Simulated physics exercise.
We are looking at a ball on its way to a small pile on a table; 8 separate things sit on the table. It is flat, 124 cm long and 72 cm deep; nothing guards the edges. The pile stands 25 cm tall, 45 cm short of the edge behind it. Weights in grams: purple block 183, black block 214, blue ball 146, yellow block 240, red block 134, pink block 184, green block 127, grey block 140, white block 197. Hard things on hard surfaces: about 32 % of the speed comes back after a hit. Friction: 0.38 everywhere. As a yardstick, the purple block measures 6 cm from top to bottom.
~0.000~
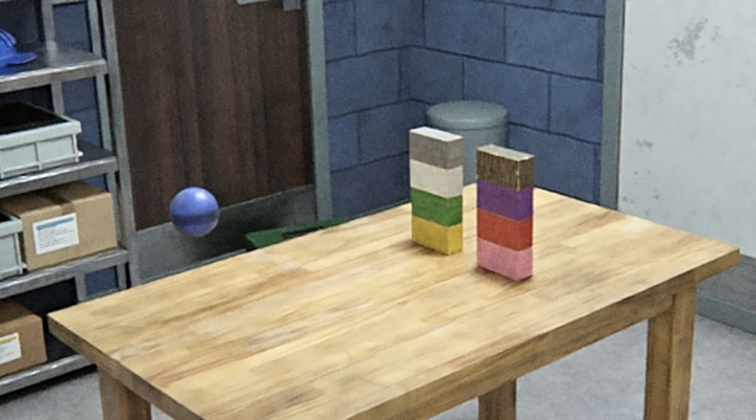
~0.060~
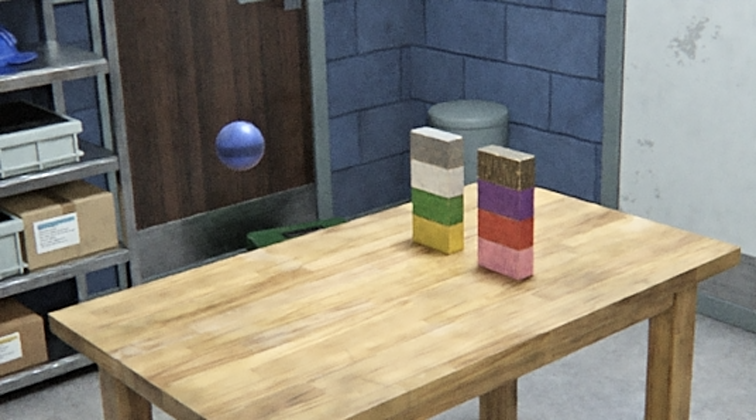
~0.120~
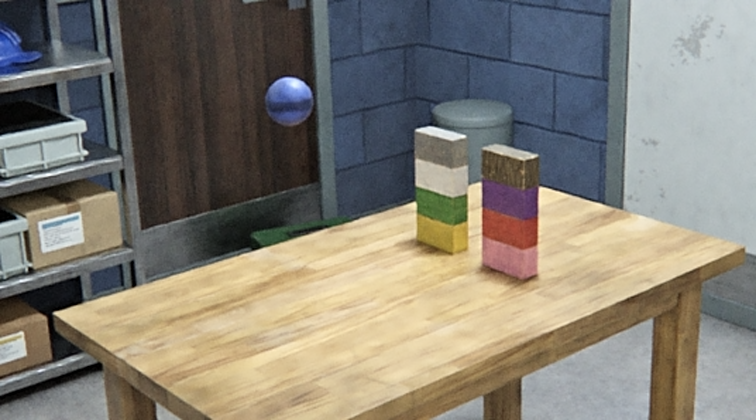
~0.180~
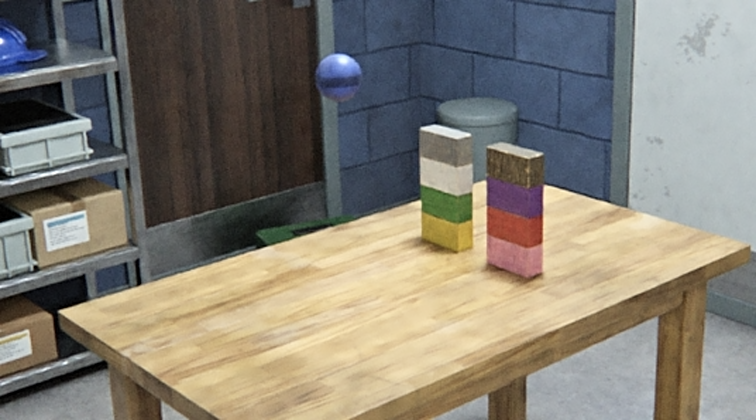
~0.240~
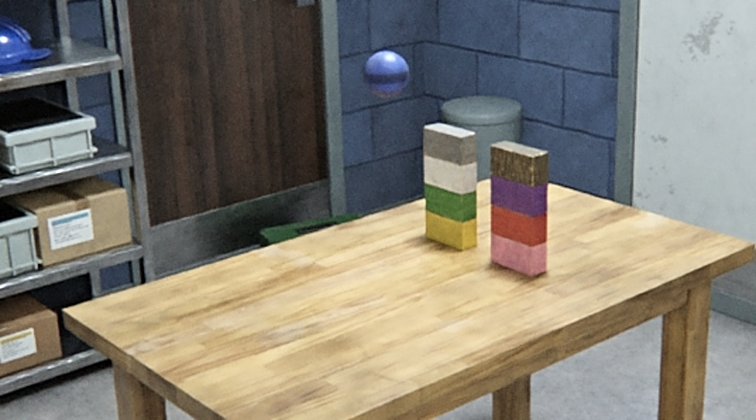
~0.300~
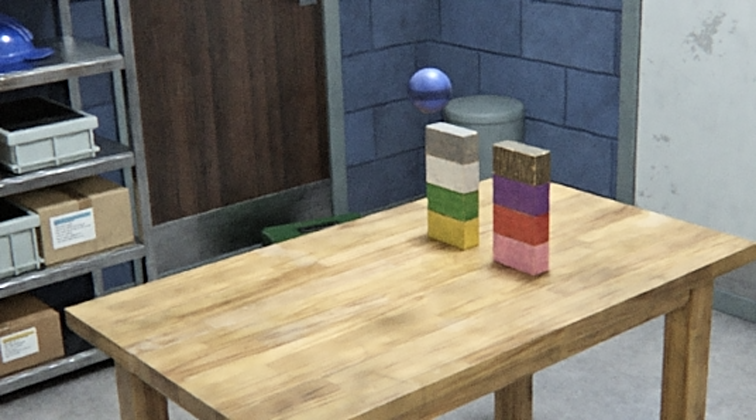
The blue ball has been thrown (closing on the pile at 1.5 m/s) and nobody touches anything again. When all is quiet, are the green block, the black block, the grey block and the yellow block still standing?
The green block is still upright, the black block falls over, the grey block is still upright, the yellow block is still upright.
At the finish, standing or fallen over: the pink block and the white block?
The pink block stays upright; the white block stays upright.
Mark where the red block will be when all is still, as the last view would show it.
Around (550, 242).
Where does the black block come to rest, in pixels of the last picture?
At about (628, 217).
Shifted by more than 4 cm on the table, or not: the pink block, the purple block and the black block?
The pink block stays put; the purple block gets shifted; the black block ends elsewhere.
After 0.60 s, blue ball near (493, 249); black block 48° off upright near (567, 171); purple block 48° off upright; red block 48° off upright.
After 0.70 s, blue ball near (488, 263); black block on its side near (591, 220); purple block on its side; red block on its side.
In the end (1.4 s), toppled on the table, purple block and black block; not toppled but over 4 cm from the start, red block; the other 5 under 4 cm from the start. At the end, from the last picture's camera, green block near (453, 200), black block near (628, 217).
